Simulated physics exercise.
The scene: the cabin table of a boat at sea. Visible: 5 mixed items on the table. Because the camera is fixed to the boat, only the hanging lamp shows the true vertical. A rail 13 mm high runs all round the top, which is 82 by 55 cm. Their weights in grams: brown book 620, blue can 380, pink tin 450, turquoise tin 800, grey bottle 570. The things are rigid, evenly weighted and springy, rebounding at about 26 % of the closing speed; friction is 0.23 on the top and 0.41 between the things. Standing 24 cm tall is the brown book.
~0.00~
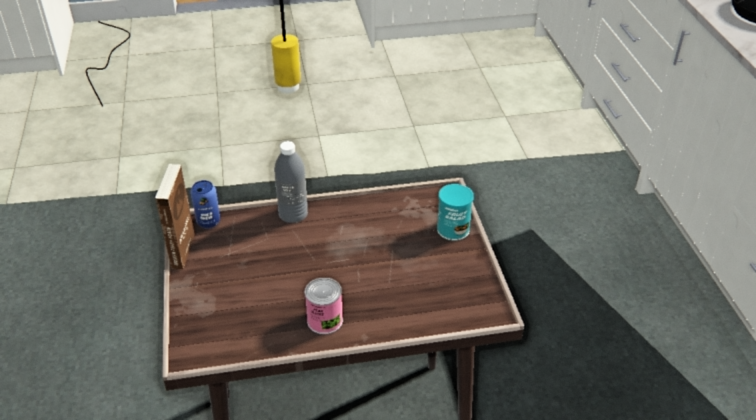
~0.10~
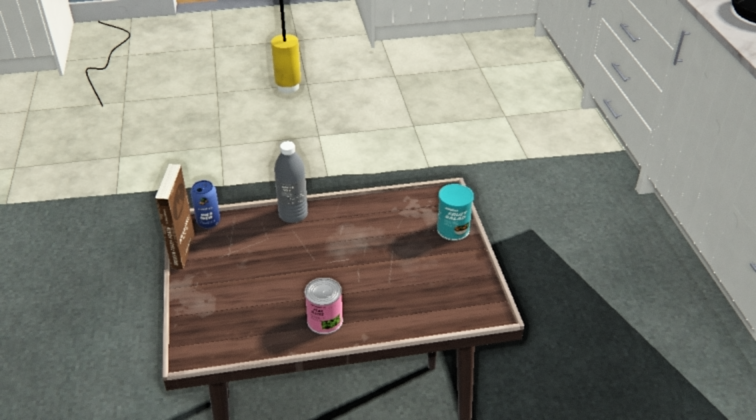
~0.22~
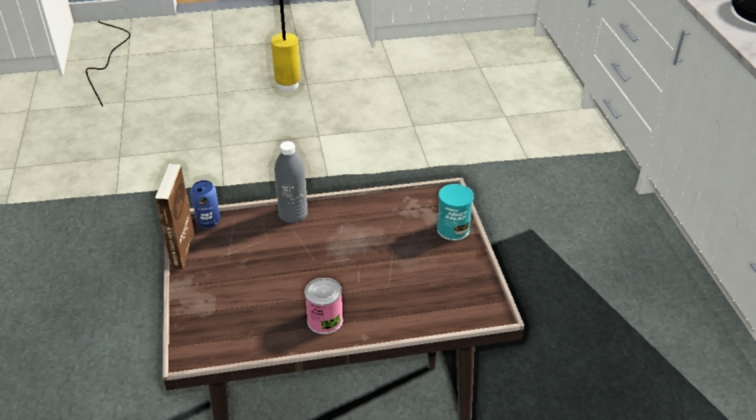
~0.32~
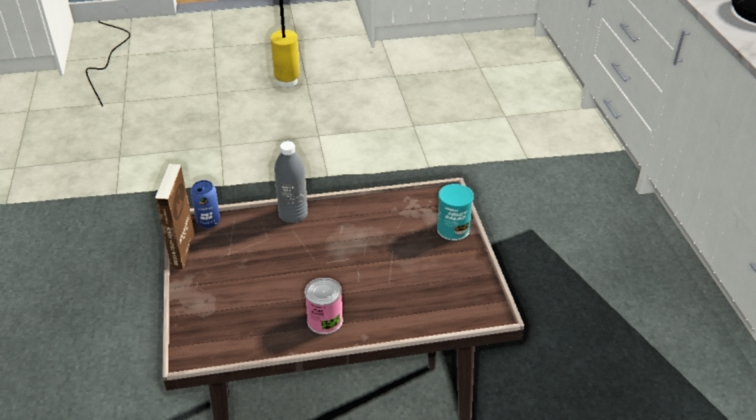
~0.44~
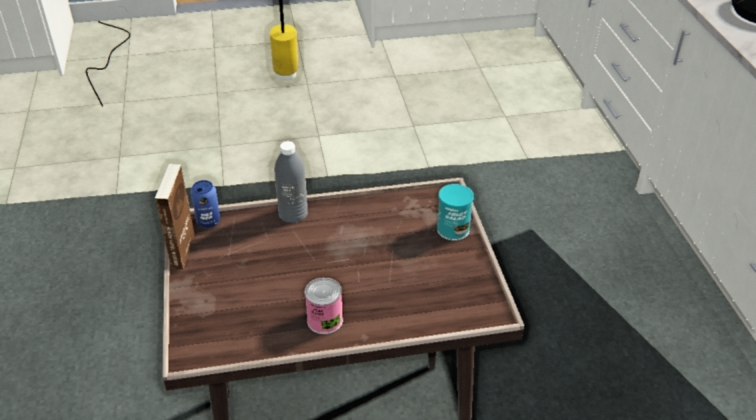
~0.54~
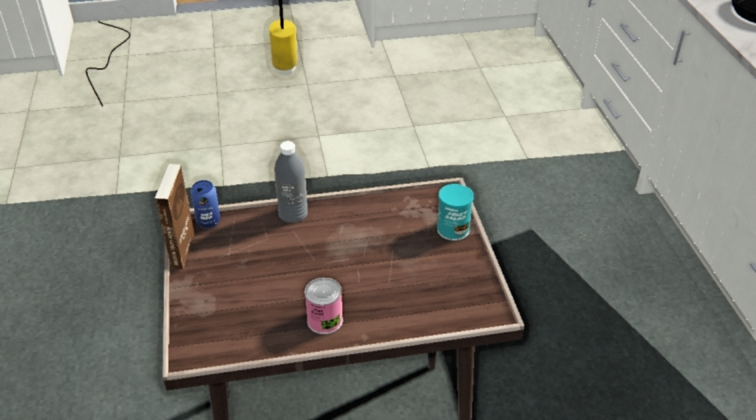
In the video, a brown book, blue can, grey bottle, turquoise tin and pink tin stay still on a rimmed wooden table, while the yellow lamp hanging beyond it at first barely moves, then shifts slightly upward and left.
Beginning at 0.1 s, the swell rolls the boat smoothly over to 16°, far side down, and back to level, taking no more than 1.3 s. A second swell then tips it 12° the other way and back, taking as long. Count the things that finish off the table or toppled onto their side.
The count is zero.
After 0.84 s, heel 15°, far side down.
After 0.94 s, heel 13°, far side down; brown book moved 3 cm near (176, 210); turquoise tin moved 3 cm; pink tin moved 3 cm.
After 1.14 s, heel 6°, far side down; brown book moved 5 cm near (176, 206); turquoise tin moved 4 cm; pink tin moved 4 cm.
After 2.14 s, heel 11°, near side down; brown book moved 5 cm near (176, 206); turquoise tin moved 4 cm; pink tin moved 4 cm.
In the end (3.2 s), all 5 under 5 cm from the start. At the end, from the last picture's camera, brown book near (176, 206), blue can near (206, 203).
